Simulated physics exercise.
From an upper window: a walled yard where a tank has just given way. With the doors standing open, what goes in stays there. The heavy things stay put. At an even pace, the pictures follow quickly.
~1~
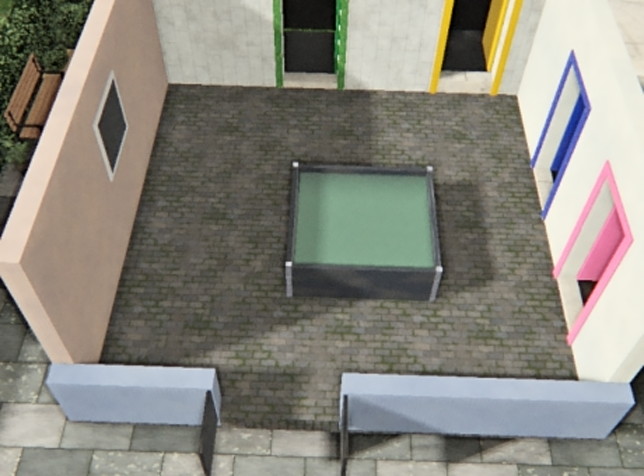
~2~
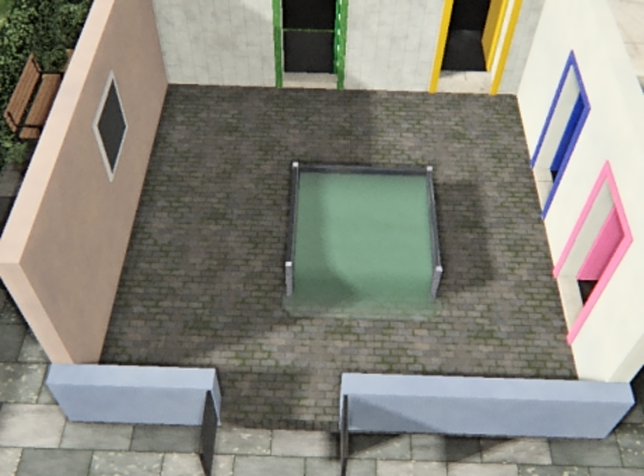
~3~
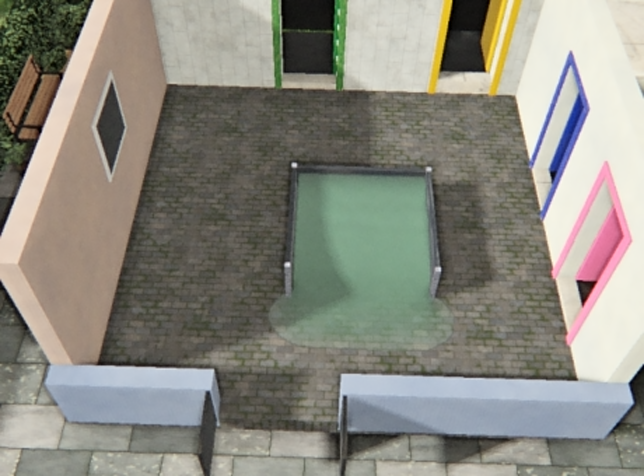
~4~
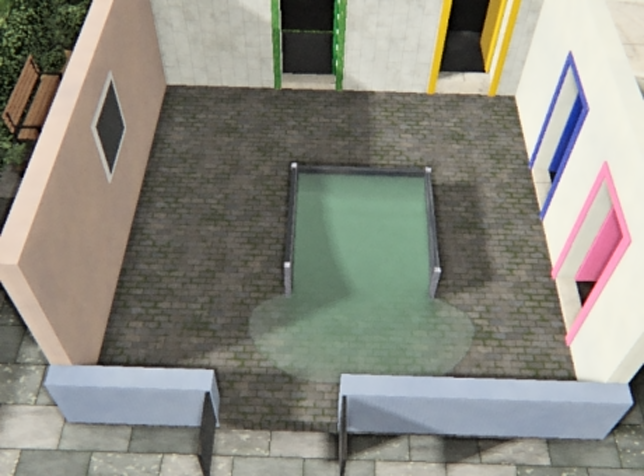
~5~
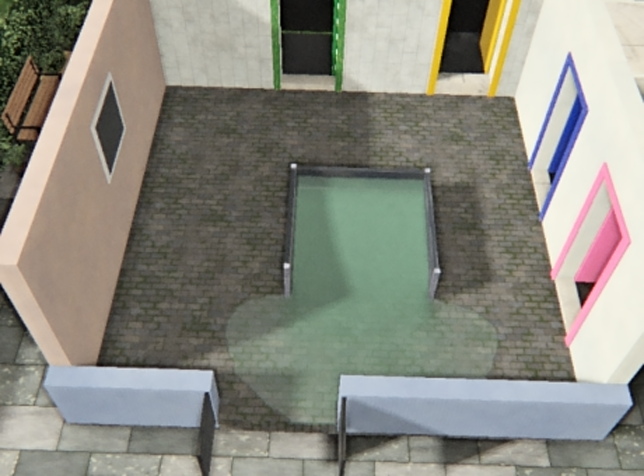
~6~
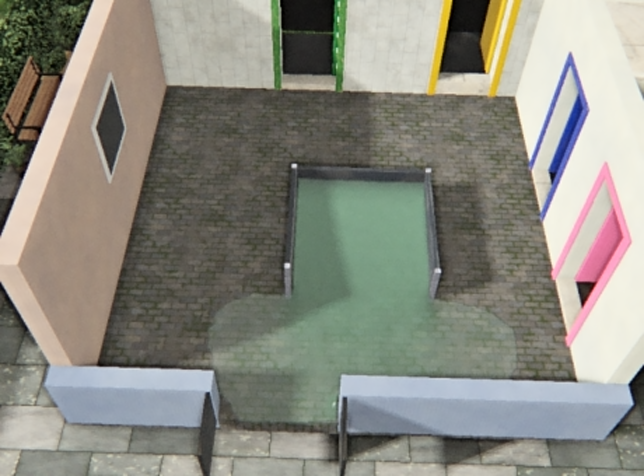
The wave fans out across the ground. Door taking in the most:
Pink door.
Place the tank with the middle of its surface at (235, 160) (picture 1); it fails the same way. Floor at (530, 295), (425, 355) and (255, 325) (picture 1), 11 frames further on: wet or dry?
In order: Unreached, reached, reached.
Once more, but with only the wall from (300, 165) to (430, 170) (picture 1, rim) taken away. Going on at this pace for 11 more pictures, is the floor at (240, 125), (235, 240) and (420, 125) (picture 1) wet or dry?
Listed as asked, the three spots end up wetted, still bare and wetted.
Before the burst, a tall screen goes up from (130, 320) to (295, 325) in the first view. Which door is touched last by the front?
I think it's the one in green.
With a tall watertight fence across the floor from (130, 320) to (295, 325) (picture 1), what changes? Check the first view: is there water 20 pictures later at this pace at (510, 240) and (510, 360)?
Going in order, the first is swamped and the second is swamped.
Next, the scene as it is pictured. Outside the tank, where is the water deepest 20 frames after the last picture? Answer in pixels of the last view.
Somewhere near (563, 410).
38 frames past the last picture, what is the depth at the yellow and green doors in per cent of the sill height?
The first is near 30 per cent, the second near 20 per cent.
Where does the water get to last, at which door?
Answer: The one in green.
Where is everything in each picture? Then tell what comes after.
Still water in the open tank at (363, 219), in the first frame.
Water pours out at (361, 287) and has run to (438, 302), in the second frame.
Water pours out at (360, 290) and has run to (444, 331), in the third frame.
Water pours out at (360, 290) and has run to (456, 357), in the fourth frame.
Water pours out at (359, 291) and has run to a hidden place, in the fifth frame.
The front is at a hidden place, out from the gap at (360, 291), in the sixth frame.
A moment on, water covers 20 % of the floor; yellow door not reached, green door not reached, blue door not reached, pink door not reached.
Next, water covers 25 % of the floor; yellow door not reached, green door not reached, blue door not reached, pink door wet at the sill, nothing in.
Then, water covers 40 % of the floor; yellow door not reached, green door not reached, blue door wet at the sill, nothing in, pink door some in.
Later, water covers 75 % of the floor; yellow door wet at the sill, nothing in, green door wet at the sill, nothing in, blue door wet at the sill, nothing in, pink door some in.
In the end, water covers 95 % of the floor; yellow door wet at the sill, nothing in, green door wet at the sill, nothing in, blue door wet at the sill, nothing in, pink door some in; the pink door has let in the most.
